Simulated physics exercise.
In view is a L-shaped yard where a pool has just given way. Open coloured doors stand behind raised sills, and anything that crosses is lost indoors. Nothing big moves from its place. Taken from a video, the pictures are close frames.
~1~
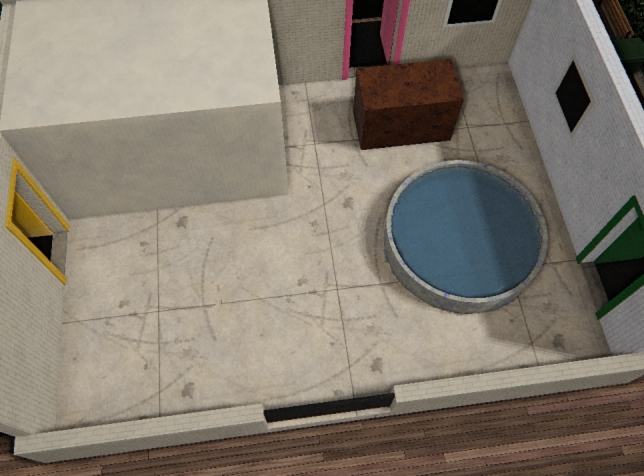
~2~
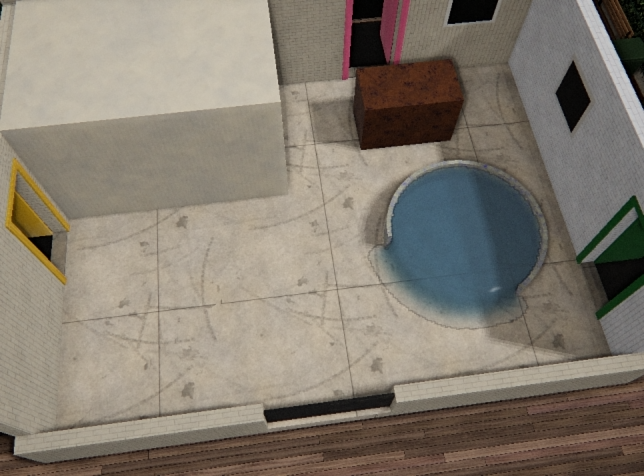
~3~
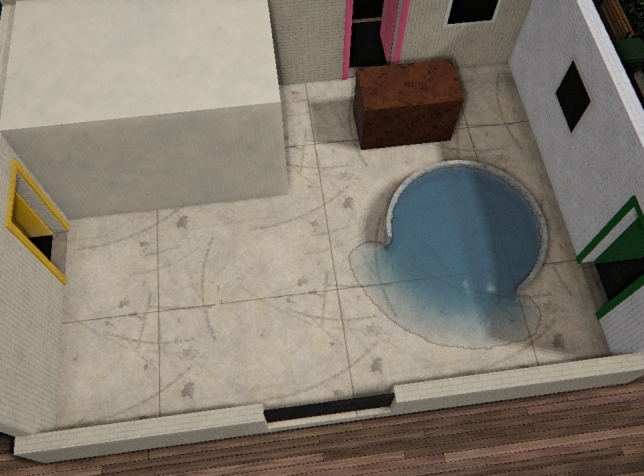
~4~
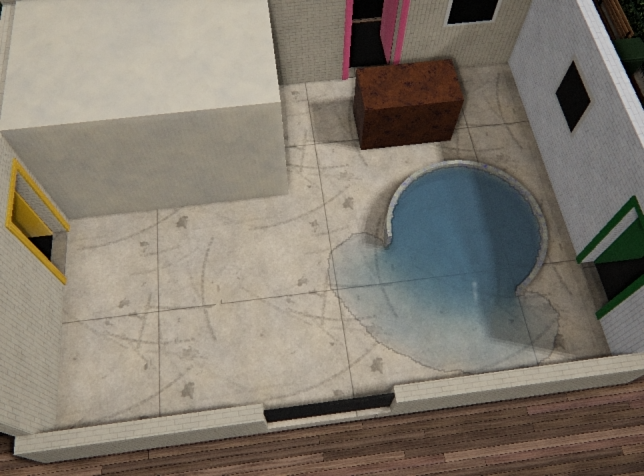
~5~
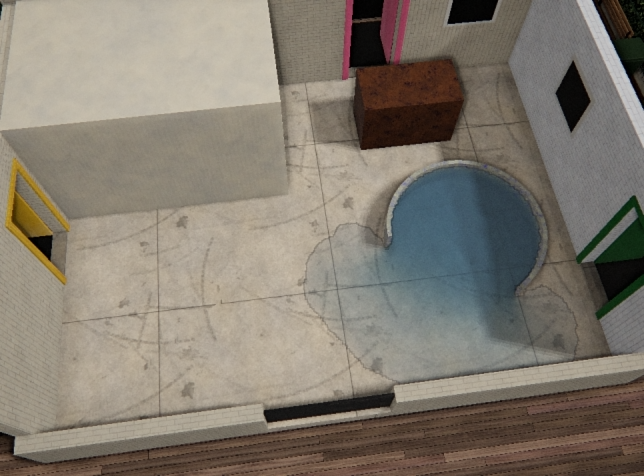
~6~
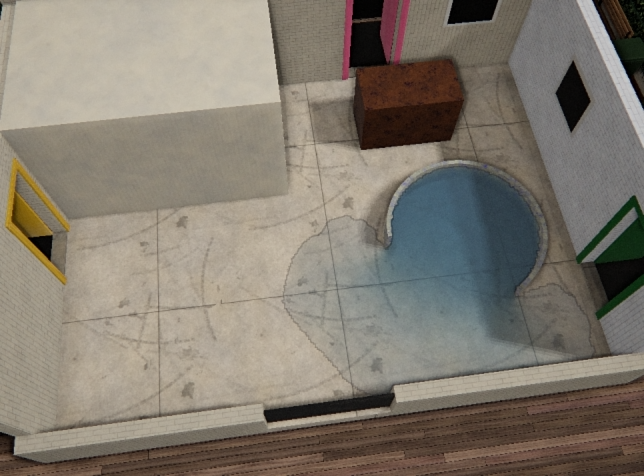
At first, still blue water fills a round pool in a walled yard with yellow, pink and green doorways and a rusty brown block. Then the pool's front rim gives way, and water pours out toward the low front wall, spreading left and right across the pale floor in a widening sheet.
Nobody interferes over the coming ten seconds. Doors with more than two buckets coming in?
Outcome: The green door will be over the limit. The yellow door will be over the limit. The pink door will be within bounds.
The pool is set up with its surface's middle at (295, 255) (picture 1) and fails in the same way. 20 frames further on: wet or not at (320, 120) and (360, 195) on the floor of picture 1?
I'd say spared for the first and spared for the second.
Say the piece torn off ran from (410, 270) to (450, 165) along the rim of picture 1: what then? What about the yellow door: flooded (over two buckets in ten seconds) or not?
The yellow one tops the limit.
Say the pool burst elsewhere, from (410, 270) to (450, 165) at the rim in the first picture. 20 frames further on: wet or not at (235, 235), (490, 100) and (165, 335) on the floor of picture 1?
Submerged, bone-dry, submerged.
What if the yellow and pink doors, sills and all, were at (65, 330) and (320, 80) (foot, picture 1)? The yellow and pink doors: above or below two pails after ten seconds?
Well, the yellow door tops the limit, but the pink door comes up short.
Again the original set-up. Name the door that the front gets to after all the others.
I'd go with the pink door.
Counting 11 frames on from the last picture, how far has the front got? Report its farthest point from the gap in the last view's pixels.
Approximate pixel: (128, 431).
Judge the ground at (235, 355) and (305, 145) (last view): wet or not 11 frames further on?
In order: Swamped and spared.
A moment on, water covers 30 % of the floor; the green door wet at the sill, nothing in, the yellow door not reached, the pink door not reached.
Next, water covers 35 % of the floor; the green door wet at the sill, nothing in, the yellow door not reached, the pink door not reached.
Then, water covers 45 % of the floor; the green door under two buckets in, the yellow door not reached, the pink door not reached.
Later, water covers 75 % of the floor; the green door over two buckets in, the yellow door over two buckets in, the pink door not reached.
In the end, water covers 90 % of the floor; the green door over two buckets in, the yellow door far over two buckets in, the pink door wet at the sill, nothing in.
